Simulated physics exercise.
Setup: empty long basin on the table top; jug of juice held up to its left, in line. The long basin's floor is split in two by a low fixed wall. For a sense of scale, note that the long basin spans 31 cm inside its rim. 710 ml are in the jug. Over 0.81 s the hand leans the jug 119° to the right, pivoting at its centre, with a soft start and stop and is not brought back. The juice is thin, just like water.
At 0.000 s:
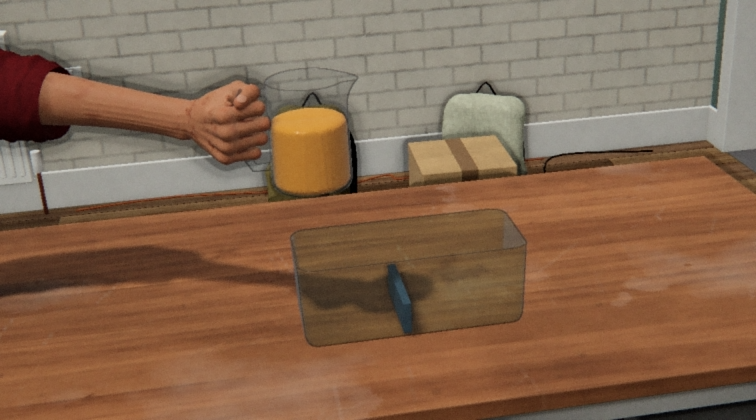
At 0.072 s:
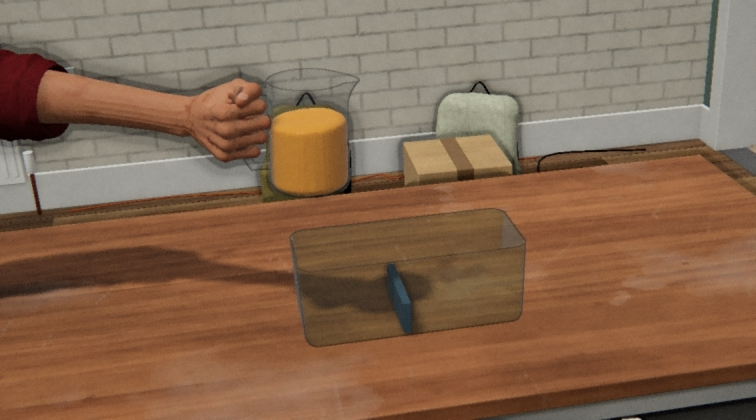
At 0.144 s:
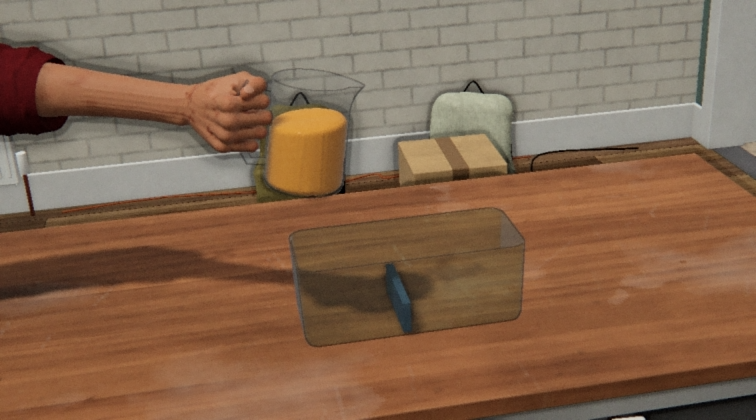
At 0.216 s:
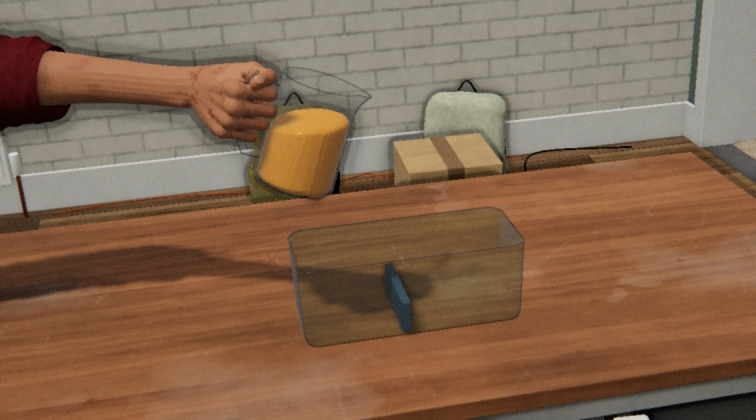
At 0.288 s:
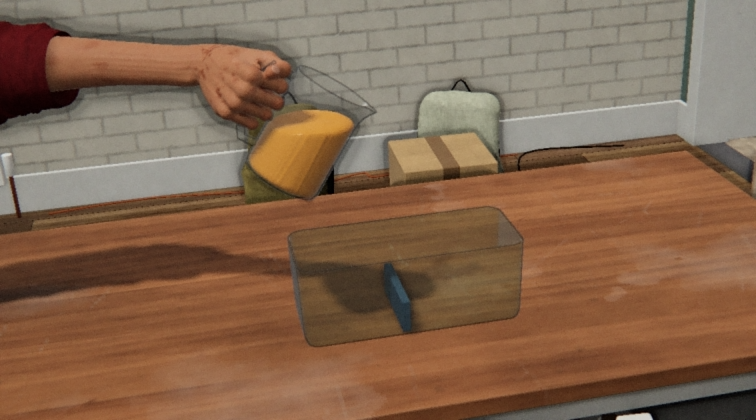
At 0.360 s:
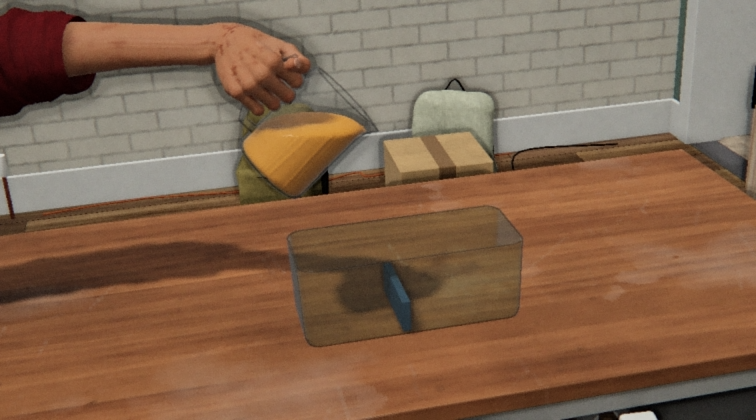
A hand tilts a clear jug of orange juice rightward above an empty see-through basin.
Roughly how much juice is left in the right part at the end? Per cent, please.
Roughly 80 per cent is left in the right part.
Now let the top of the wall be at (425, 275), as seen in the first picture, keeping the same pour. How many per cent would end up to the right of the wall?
Then about 20 per cent.
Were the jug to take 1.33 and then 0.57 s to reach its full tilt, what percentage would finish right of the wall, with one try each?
Around 85 per cent first, around 80 per cent next.
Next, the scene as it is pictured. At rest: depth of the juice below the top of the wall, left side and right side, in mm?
40 mm left, 18 mm right.
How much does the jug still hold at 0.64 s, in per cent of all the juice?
Portion remaining: Approx. 60 per cent.
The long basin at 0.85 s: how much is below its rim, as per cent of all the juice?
It works out near 74 per cent.
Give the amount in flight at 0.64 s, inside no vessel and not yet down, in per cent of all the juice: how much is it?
Roughly 28 percent.
After 0.64 s the tilt is 107° and 60 per cent is still to pour, 0 is left of the wall and 11 right of it.
After 0.85 s the tilt is 119° and 10 per cent is still to pour, 8 is left of the wall and 66 right of it.
After 1.07 s the tilt is 119° and 0 per cent is still to pour, 14 is left of the wall and 80 right of it.
After 1.31 s the tilt is 119° and 0 per cent is still to pour, 16 is left of the wall and 80 right of it.
In the end 16 per cent lies left of the wall, 80 right of it and 4 outside.
